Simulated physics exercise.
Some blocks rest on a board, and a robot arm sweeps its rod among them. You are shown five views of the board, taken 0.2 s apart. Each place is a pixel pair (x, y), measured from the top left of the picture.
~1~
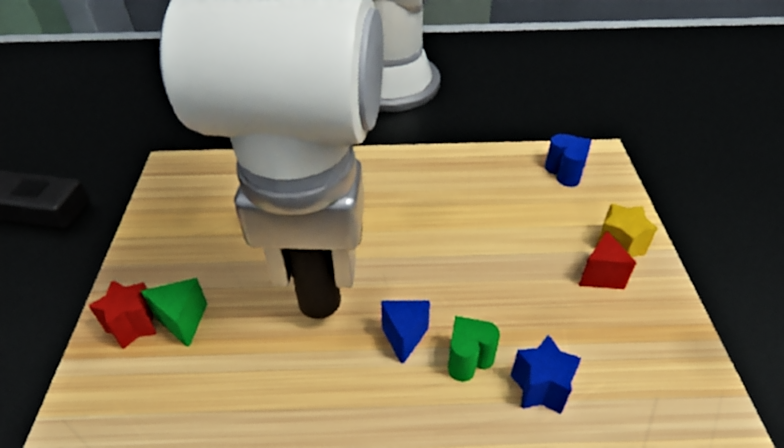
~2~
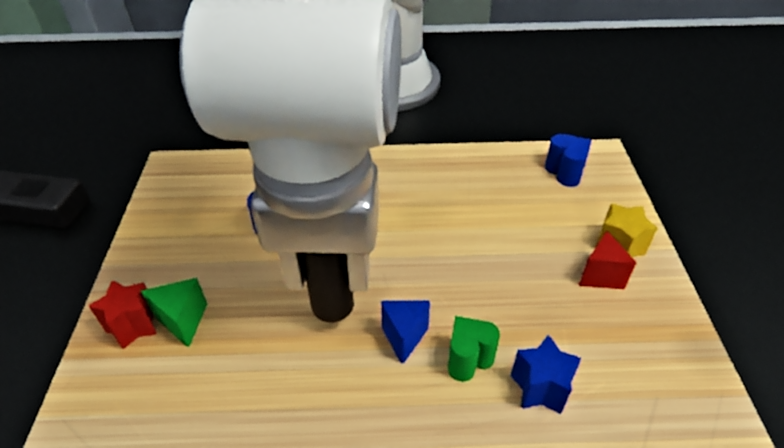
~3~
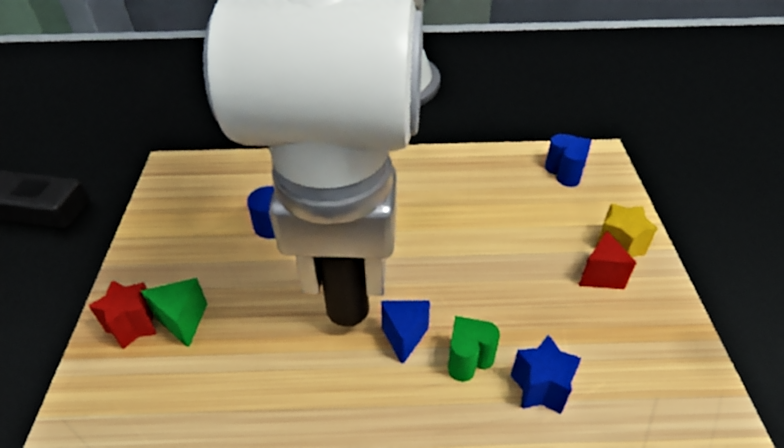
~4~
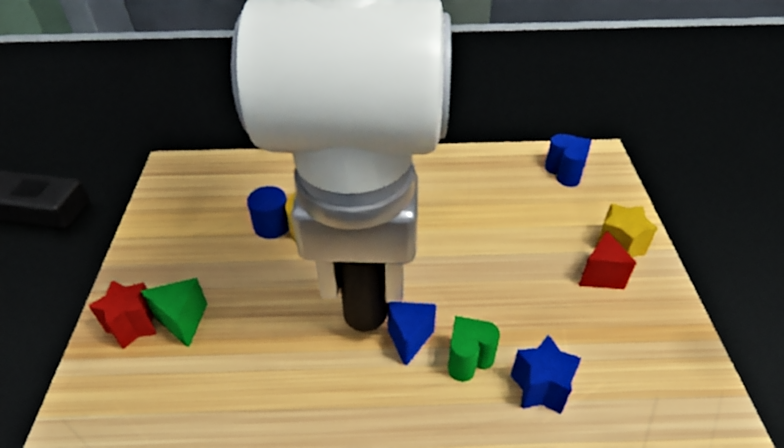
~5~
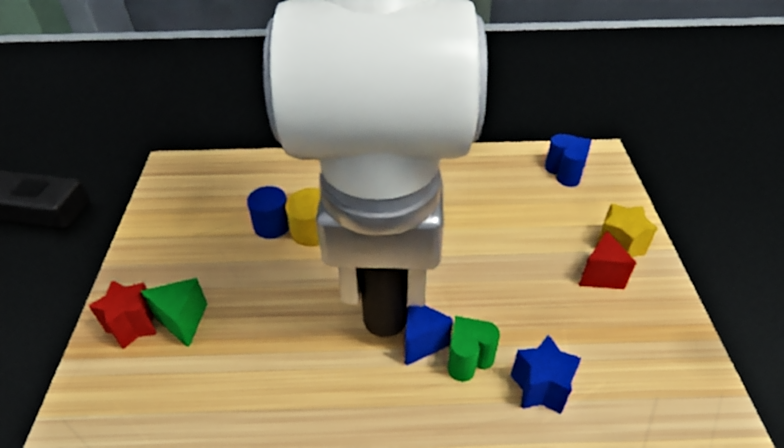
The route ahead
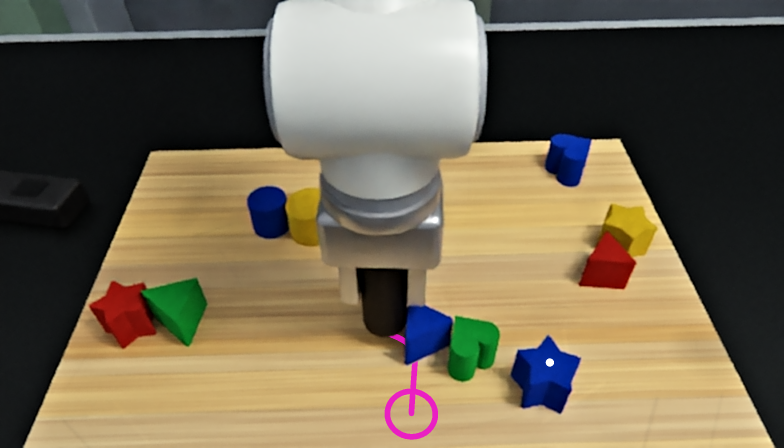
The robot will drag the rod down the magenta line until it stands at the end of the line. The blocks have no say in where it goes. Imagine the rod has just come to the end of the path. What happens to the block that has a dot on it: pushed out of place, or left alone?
The block that has a dot on it keeps its place.
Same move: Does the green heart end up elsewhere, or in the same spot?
That block slides.
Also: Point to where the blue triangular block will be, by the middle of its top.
At (455, 326).
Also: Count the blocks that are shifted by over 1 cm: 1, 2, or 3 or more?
Once the path ends, two blocks will have shifted.
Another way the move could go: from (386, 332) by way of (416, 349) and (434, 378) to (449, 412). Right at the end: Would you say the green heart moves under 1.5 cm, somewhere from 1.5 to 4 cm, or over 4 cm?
That one ends up 1.5 to 4 cm from where it is now.
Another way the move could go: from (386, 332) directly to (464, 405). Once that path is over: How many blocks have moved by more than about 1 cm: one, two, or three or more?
I predict two.
Path on the board, from (386, 332) over (412, 349) and (414, 380) to (411, 413); the dot is on the blue star-shaped block.
What follows on the original path. Halfway along, rod at (415, 353); blue triangular block at (455, 326), turned 15° anticlockwise; green heart at (491, 340), turned 35° clockwise.
At the end, rod at (412, 401); blue triangular block at (455, 326), turned 15° anticlockwise; green heart at (491, 340), turned 35° clockwise; blue star-shaped block in place.
